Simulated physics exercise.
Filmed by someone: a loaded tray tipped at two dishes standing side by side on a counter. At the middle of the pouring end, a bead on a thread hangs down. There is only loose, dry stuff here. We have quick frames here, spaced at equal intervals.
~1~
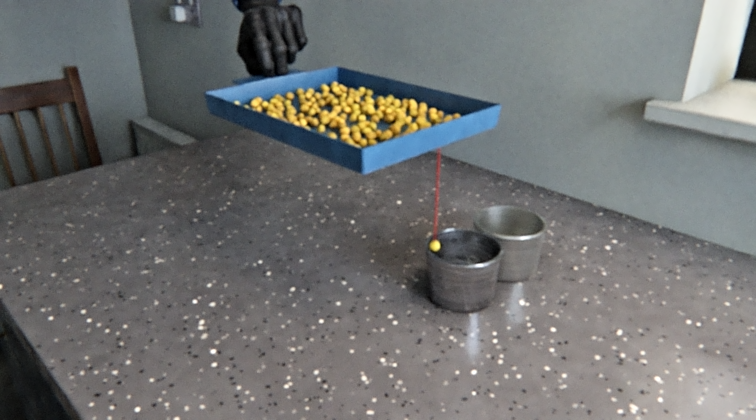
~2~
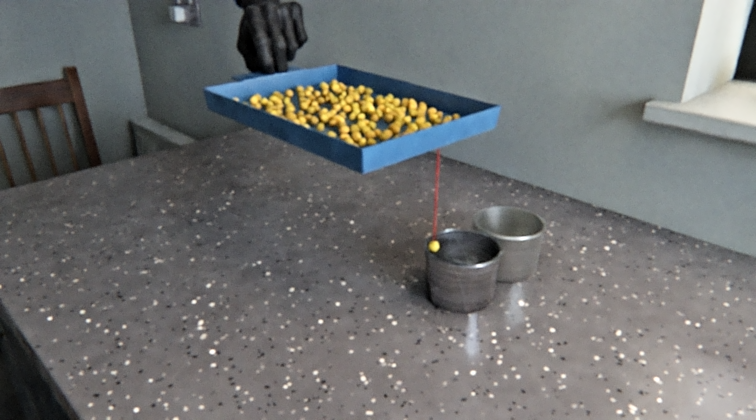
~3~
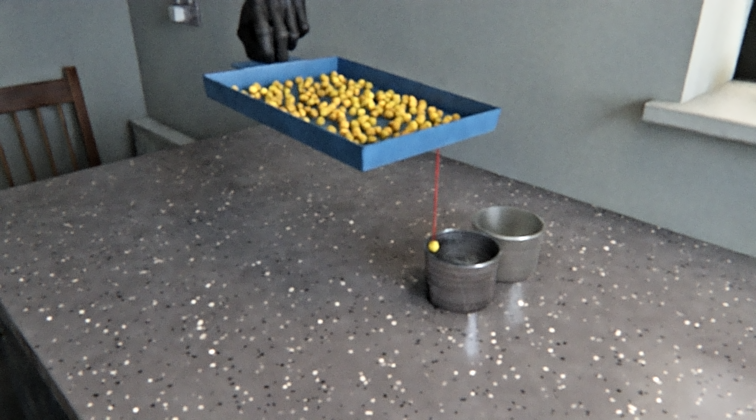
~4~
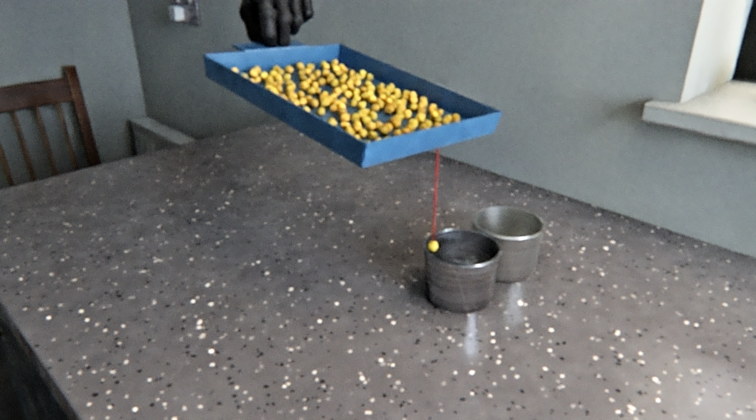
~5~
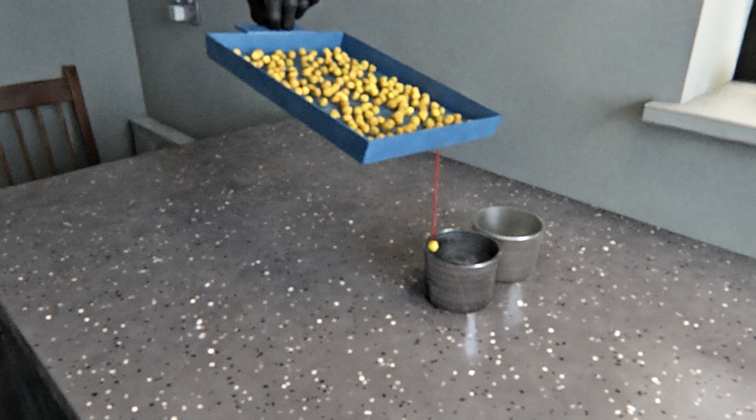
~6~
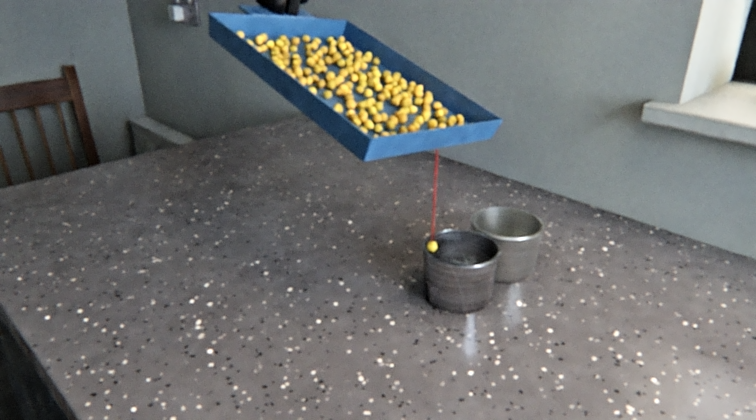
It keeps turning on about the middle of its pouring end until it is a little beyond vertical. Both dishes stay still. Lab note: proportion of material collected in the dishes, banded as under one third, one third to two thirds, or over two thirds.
Collected: One third to two thirds.
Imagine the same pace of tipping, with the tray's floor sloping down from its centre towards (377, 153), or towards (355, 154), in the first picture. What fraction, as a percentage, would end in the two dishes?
The first try yields 0 percent and the second 0 percent.
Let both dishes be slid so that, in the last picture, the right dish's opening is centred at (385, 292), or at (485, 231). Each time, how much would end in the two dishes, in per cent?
0, then 60 %.
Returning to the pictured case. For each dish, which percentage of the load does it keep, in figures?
So the left dish keeps 30 per cent, and the right one keeps 20 per cent.
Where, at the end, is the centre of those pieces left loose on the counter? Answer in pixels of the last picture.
Approximately (550, 317).
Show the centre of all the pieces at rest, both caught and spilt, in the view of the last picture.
Roughly at (488, 284), give or take.
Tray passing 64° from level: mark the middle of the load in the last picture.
The load is centred around (451, 105).
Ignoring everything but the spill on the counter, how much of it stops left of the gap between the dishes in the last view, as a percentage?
Near 20 in a hundred.
Soon after the last picture, tray tipped steeply; nearly all on the tray; a stray few in the air.
A little later, tray tipped past a quarter turn; most on the tray; a stray few in the left dish; a stray few in the right dish; a small part outside both; a small part in the air.
Later still, tray tipped past a quarter turn; about a quarter in the left dish; about a quarter in the right dish; about half outside both.
At rest, tray tipped past a quarter turn; about a quarter in the left dish; about a quarter in the right dish; about half outside both.
